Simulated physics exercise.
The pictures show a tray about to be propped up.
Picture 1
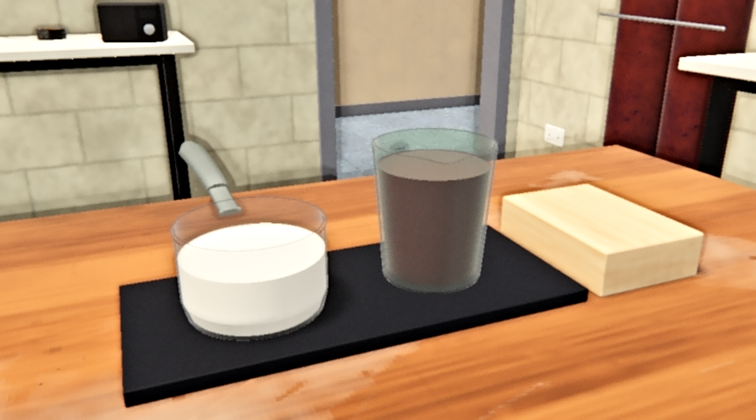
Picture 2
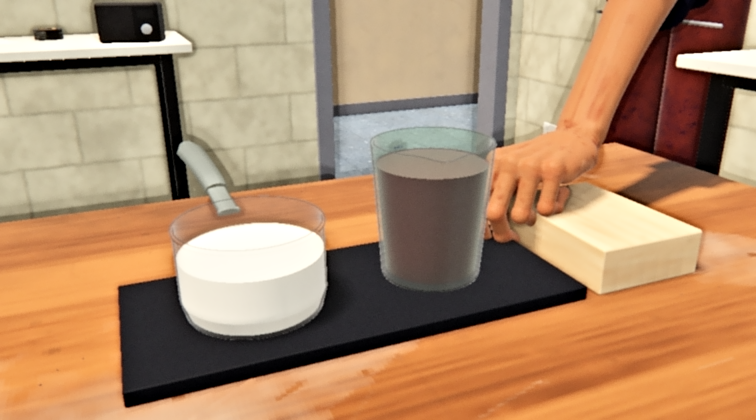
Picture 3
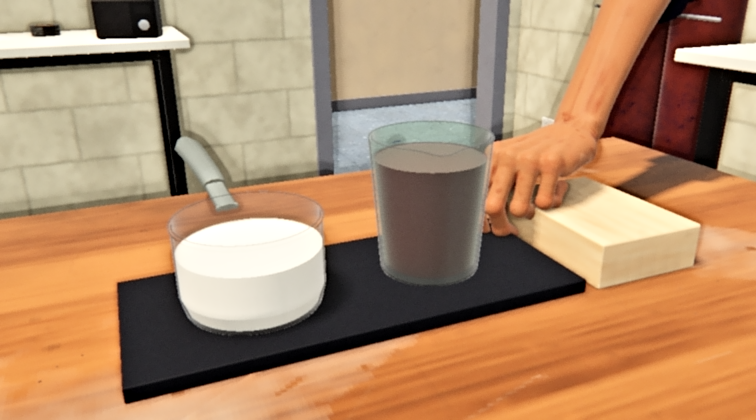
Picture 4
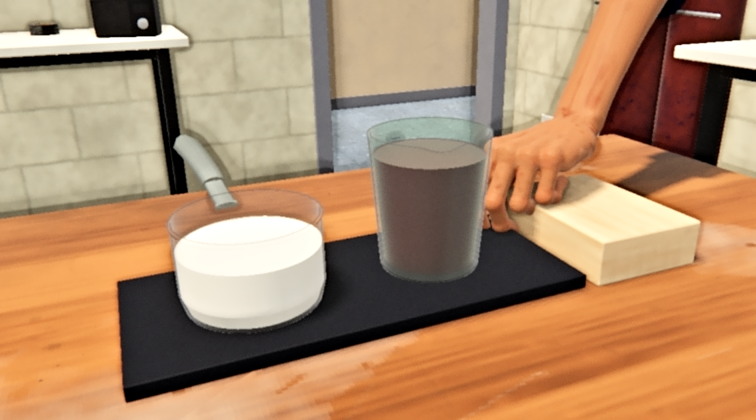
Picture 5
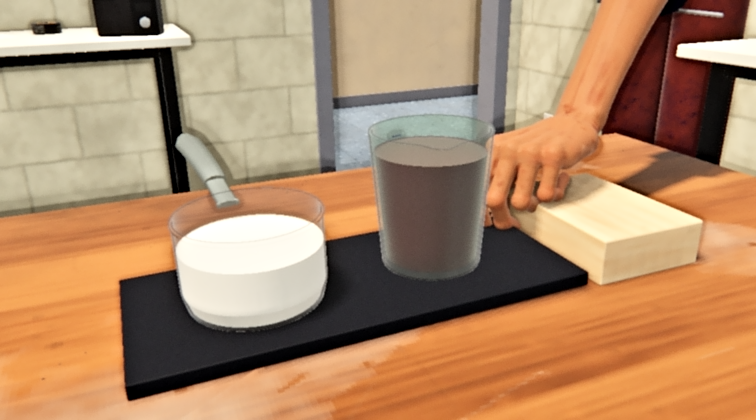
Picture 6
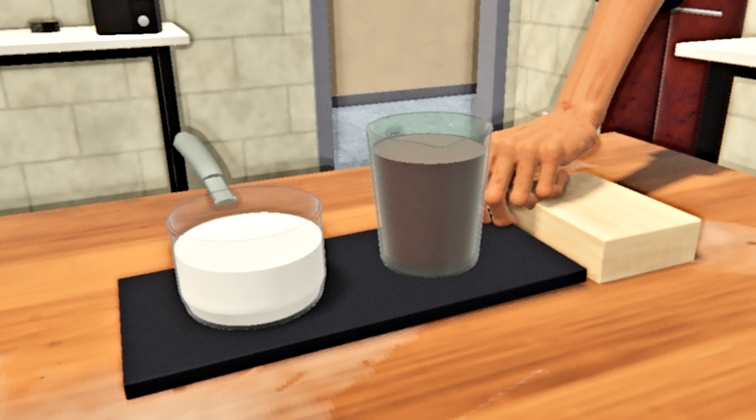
A bare hand comes in from the right and grips the right end of a black tray on a wooden table, seen from slightly above in a kitchen with pale block walls. On the tray stand a clear saucepan of white liquid, left, and a taller clear container of dark brown liquid, beside a pale wooden block. The hand raises that end very slightly, the vessels staying in place.
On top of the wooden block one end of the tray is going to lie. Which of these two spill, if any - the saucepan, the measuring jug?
In order: Saucepan: It's going to stay contained. Measuring jug: It's going to stay contained.
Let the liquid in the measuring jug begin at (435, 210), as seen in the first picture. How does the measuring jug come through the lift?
It keeps every drop.
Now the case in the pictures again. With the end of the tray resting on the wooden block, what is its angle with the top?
Roughly 7 degrees.
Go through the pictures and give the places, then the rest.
In the first frame, the tray lies flat; saucepan (253, 262) about two thirds full; measuring jug (433, 205) about three quarters full; wooden block (654, 265).
In the second frame, a hand takes the end of the tray; saucepan about two thirds full, surface at (251, 250); measuring jug about three quarters full, surface at (432, 163).
In the third frame, the end is rising; saucepan (251, 256) about two thirds full; measuring jug (430, 198) about three quarters full.
In the fourth frame, the end has come up a little; saucepan about two thirds full, surface at (250, 244); measuring jug about three quarters full, surface at (429, 154); wooden block (651, 253).
In the fifth frame, slope near 1°; saucepan (252, 252) about two thirds full; measuring jug (431, 193) about three quarters full.
In the sixth frame, the tray slopes by about 1°; saucepan about two thirds full, surface at (249, 240); measuring jug about three quarters full, surface at (429, 149); wooden block (652, 251).
Shortly, the tray slopes by about 4°; saucepan, none is lost; measuring jug, none is lost.
Then, the tray slopes by about 9°; saucepan, none is lost; measuring jug, none is lost.
At the finish, the tray slopes by about 7°, resting on the wooden block; saucepan, none is lost; measuring jug, none is lost.
